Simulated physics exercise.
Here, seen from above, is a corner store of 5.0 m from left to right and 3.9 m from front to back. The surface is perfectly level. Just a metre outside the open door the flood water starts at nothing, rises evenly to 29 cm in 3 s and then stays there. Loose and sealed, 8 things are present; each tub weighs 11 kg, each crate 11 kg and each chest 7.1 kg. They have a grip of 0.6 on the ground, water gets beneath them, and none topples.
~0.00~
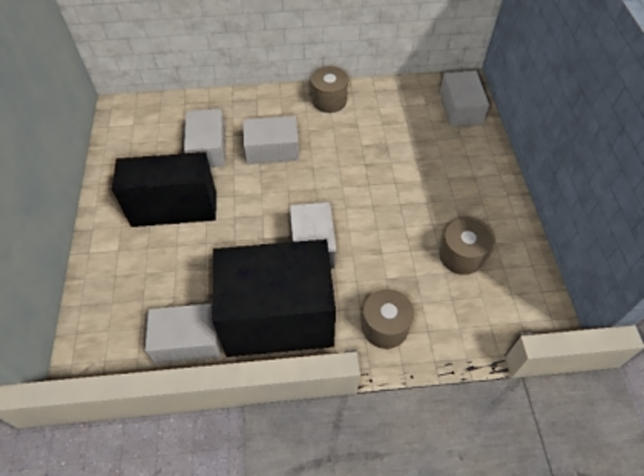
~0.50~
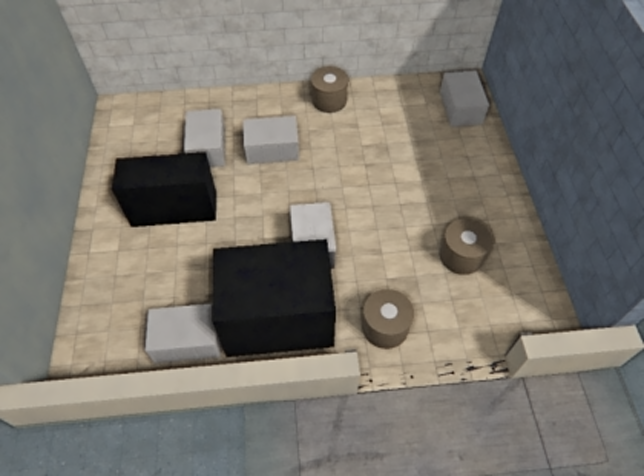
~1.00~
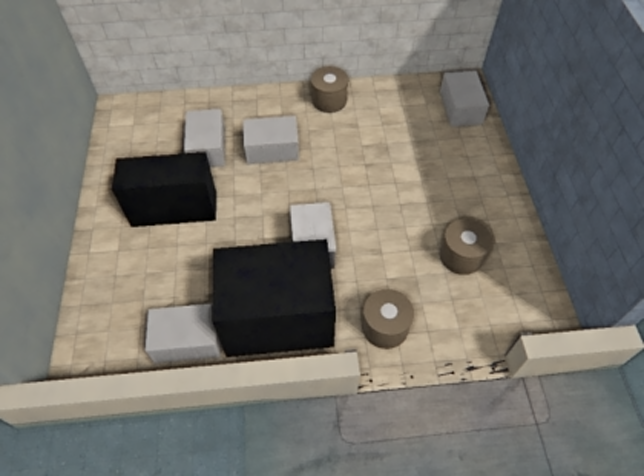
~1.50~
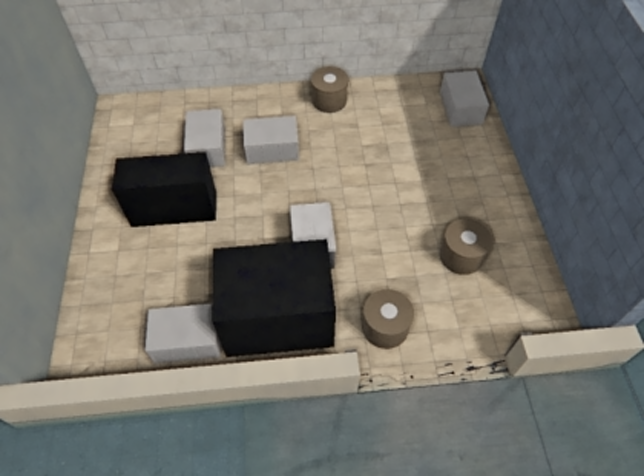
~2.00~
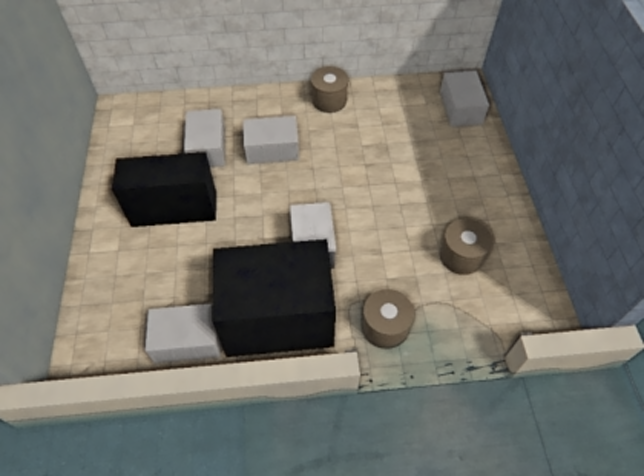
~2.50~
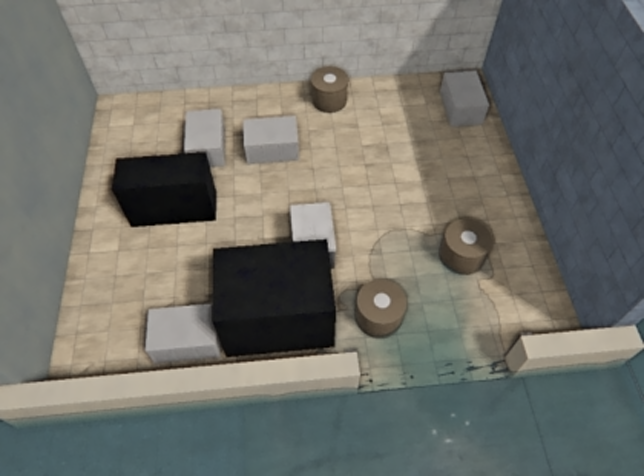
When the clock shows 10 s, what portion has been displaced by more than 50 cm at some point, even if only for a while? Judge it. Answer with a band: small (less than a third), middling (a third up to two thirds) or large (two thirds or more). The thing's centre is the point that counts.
Large.
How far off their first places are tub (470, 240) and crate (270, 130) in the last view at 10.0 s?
In turn: 200 cm, 200 cm.
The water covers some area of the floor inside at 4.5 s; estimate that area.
Around 11.5 m2 of it.
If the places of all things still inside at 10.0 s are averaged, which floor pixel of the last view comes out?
Mean floor pixel: About (216, 167).
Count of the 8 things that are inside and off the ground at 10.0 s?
At that time the total is 8.
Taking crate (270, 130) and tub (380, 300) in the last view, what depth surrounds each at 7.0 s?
7 and 14 cm.
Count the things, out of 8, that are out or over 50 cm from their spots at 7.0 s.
I get 5.
After 3.5 s 2 of 8 are over 50 cm from their spots; 0 afloat.
After 4.5 s 3 of 8 are over 50 cm from their spots; 0 afloat.
After 7.0 s 5 of 8 are over 50 cm from their spots; 6 afloat.
After 10.0 s 7 of 8 are over 50 cm from their spots, and 7 have been at some point; 8 afloat.
